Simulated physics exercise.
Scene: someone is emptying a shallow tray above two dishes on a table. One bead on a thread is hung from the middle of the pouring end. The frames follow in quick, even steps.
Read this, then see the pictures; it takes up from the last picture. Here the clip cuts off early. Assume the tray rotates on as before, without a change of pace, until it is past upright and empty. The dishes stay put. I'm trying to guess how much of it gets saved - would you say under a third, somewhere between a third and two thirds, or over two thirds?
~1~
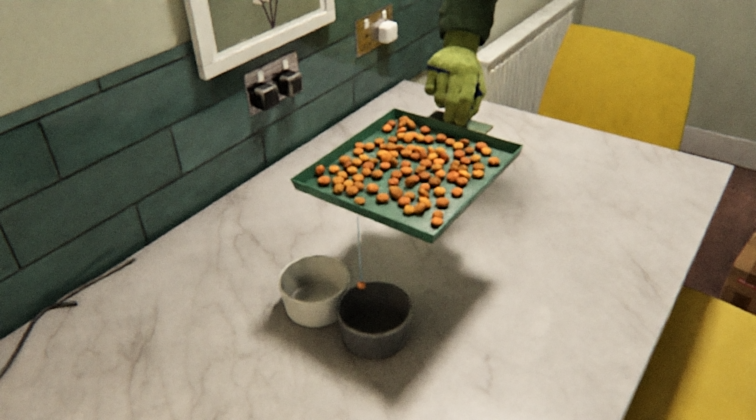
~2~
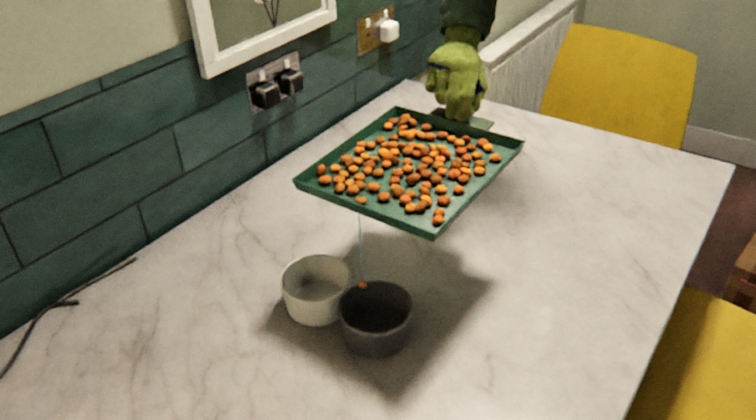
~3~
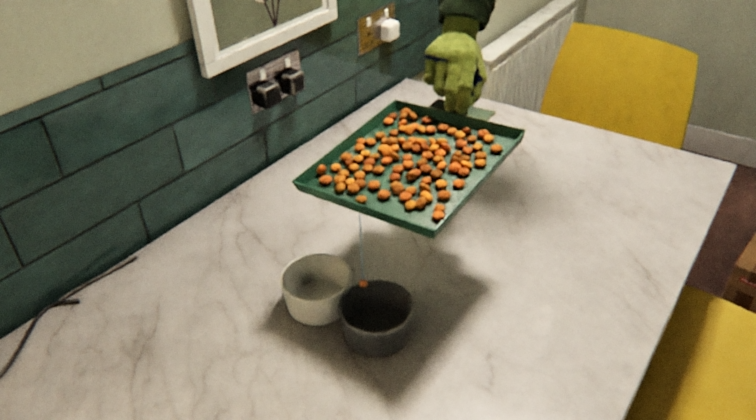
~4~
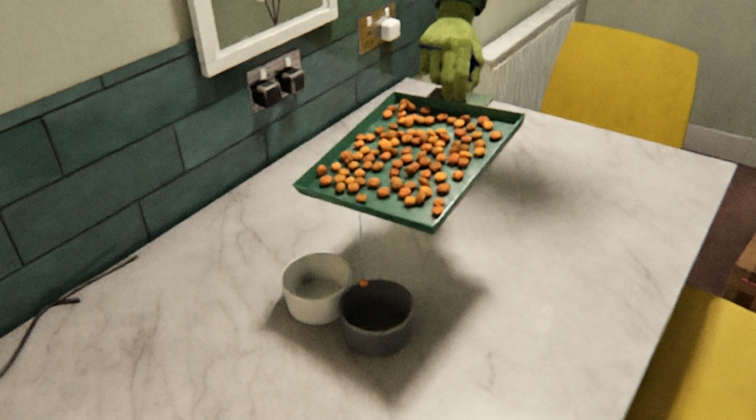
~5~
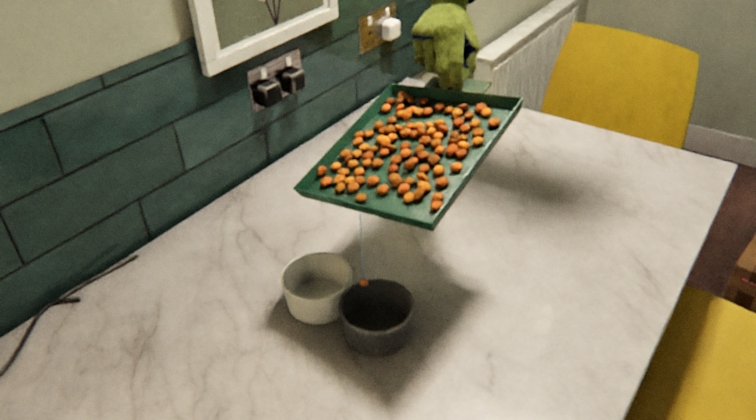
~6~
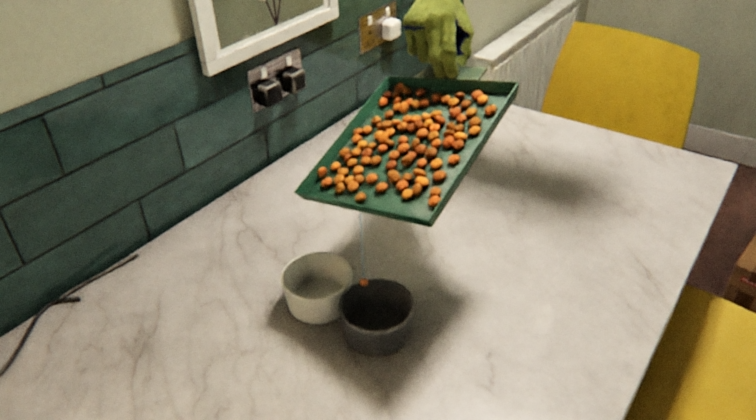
I would say over two thirds.
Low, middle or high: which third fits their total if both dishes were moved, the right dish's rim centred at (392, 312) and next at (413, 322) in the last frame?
Run 1 - the middle third; run 2 - under a third.
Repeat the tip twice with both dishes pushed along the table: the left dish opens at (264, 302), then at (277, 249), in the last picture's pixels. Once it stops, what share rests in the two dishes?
It would be near 10 per cent first and near 80 per cent second.
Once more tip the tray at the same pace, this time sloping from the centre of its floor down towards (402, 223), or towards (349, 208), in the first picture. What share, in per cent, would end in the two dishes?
I'd expect around 20 in a hundred first and around 50 in a hundred second.
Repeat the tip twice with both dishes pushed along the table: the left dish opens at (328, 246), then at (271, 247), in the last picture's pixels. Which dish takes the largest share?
In order: The left-hand one. Then: The right-hand one.
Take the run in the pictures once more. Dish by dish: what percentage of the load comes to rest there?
Result - left dish: 80 %; right dish: 0 %.
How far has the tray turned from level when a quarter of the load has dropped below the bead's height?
About 90°.
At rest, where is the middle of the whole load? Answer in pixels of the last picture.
I'd place the middle at about (312, 292).
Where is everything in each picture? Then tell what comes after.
Corners of the pouring end at (295, 178) and (432, 232), level; middle of the load at (406, 164), bits of cat kibble; left dish at (293, 309); right dish at (353, 341); bead on its thread at (361, 285), in the first frame.
Corners of the pouring end at (296, 178) and (433, 230), level; middle of the load at (407, 162), in the second frame.
Corners of the pouring end at (296, 180) and (433, 227), tipped barely, lowest at the left corner; middle of the load at (407, 158), in the third frame.
Corners of the pouring end at (296, 183) and (431, 223), tipped a little, lowest at the left corner; middle of the load at (407, 152), in the fourth frame.
Corners of the pouring end at (297, 187) and (430, 220), tipped clearly, lowest at the left corner; middle of the load at (405, 146), in the fifth frame.
Corners of the pouring end at (298, 190) and (427, 217), tipped clearly, lowest at the left corner; middle of the load at (403, 140); left dish at (295, 306); right dish at (355, 338), in the sixth frame.
Soon, tray tipped steeply; nearly all on the tray; a small part in the air.
A while on, tray tipped past a quarter turn; a stray few on the tray; most in the left dish; about a quarter outside both; a small part in the air.
Towards the end, tray tipped past a quarter turn; most in the left dish; about a quarter outside both.
Finally, tray tipped past a quarter turn; none in the right dish; most in the left dish; about a quarter outside both.
